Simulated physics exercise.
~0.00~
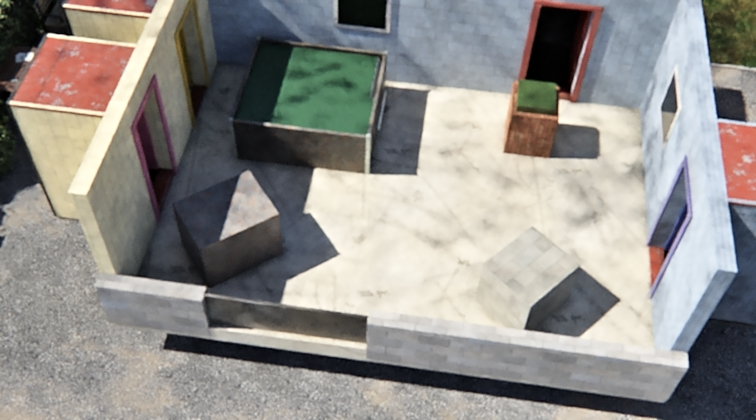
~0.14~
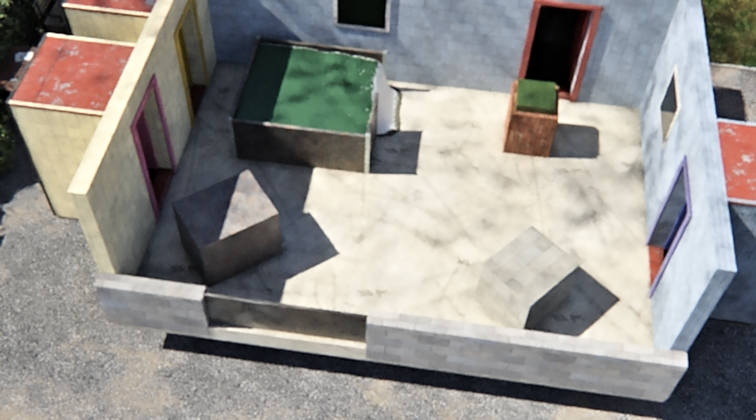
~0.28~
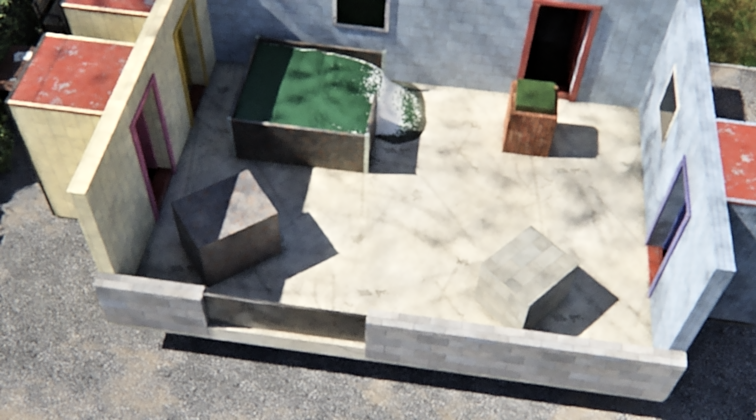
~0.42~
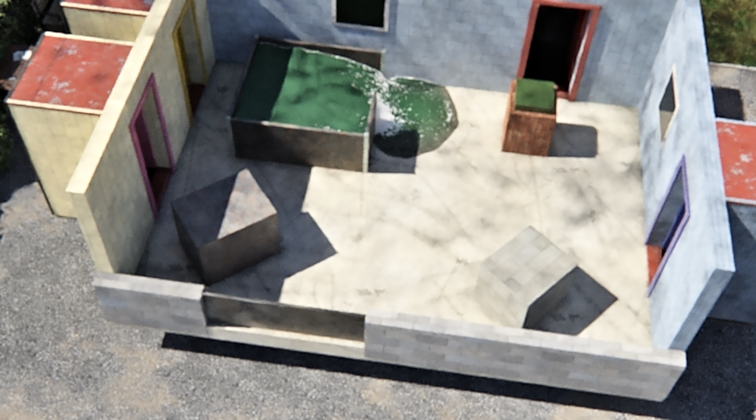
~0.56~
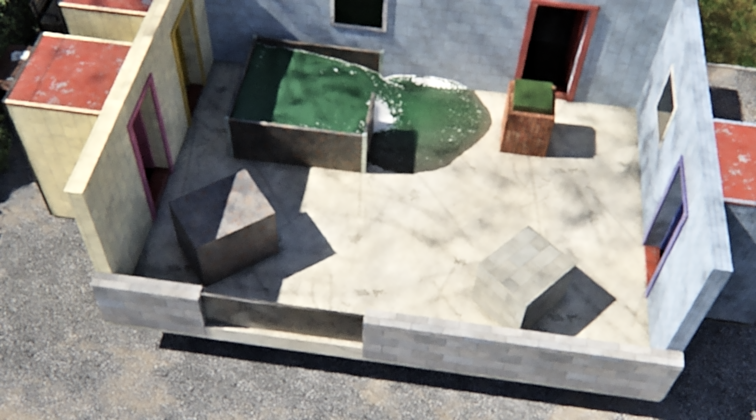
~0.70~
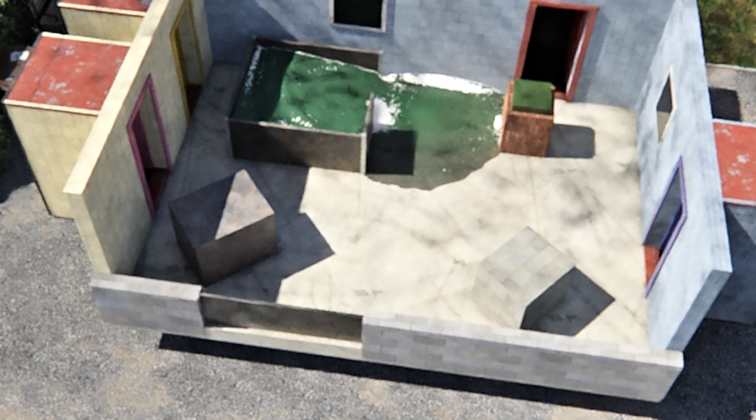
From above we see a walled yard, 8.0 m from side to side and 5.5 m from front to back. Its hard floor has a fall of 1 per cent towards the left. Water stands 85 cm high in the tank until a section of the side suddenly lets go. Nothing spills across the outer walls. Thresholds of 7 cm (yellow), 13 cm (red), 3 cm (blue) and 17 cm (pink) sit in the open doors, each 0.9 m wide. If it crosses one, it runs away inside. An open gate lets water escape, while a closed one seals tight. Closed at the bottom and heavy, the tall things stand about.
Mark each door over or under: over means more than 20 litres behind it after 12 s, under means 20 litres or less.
Yellow door under, red door over, blue door over, pink door under.
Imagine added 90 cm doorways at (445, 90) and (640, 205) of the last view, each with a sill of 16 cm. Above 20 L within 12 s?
So the first one exceeds it, while the second one doesn't reach it.
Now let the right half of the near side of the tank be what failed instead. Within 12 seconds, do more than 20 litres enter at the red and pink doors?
Red: Within the limit; pink: Within the limit.
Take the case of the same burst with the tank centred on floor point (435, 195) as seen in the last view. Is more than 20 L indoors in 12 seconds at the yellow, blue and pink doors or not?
Against that limit: Yellow above, blue above, pink under.
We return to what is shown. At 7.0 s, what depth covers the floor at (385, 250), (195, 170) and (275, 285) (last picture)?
Close to 4, 1 and 10 centimetres.
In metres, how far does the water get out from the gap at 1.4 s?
Around 4.8 metres.
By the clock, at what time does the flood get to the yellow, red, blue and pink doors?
Door times: Yellow 3.6 s / red 0.8 s / blue 2.0 s / pink 6.5 s.
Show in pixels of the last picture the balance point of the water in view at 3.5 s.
The water is centred near (431, 155).
After 1.4 s water covers 25 % of the floor and is deepest (44 cm) near (386, 104); yellow door not reached, red door 16 cm at the sill, 0 L in, blue door not reached, pink door not reached.
After 2.2 s water covers 40 % of the floor and is deepest (57 cm) near (632, 111); yellow door not reached, red door 23 cm at the sill, 11 L in, blue door 2 cm at the sill, 0 L in, pink door not reached.
After 3.5 s water covers 55 % of the floor and is deepest (38 cm) near (646, 361); yellow door not reached, red door 17 cm at the sill, 52 L in, blue door 6 cm at the sill, 26 L in, pink door not reached.
After 7.0 s water covers 85 % of the floor and is deepest (22 cm) near (622, 369); yellow door 2 cm at the sill, 0 L in, red door 13 cm at the sill, 65 L in, blue door 13 cm at the sill, 76 L in, pink door 1 cm at the sill, 0 L in.
After 12.0 s water covers 100 % of the floor and is deepest (21 cm) near (170, 178); yellow door 10 cm at the sill, 3 L in, red door 9 cm at the sill, 65 L in, blue door 9 cm at the sill, 256 L in, pink door 15 cm at the sill, 0 L in.
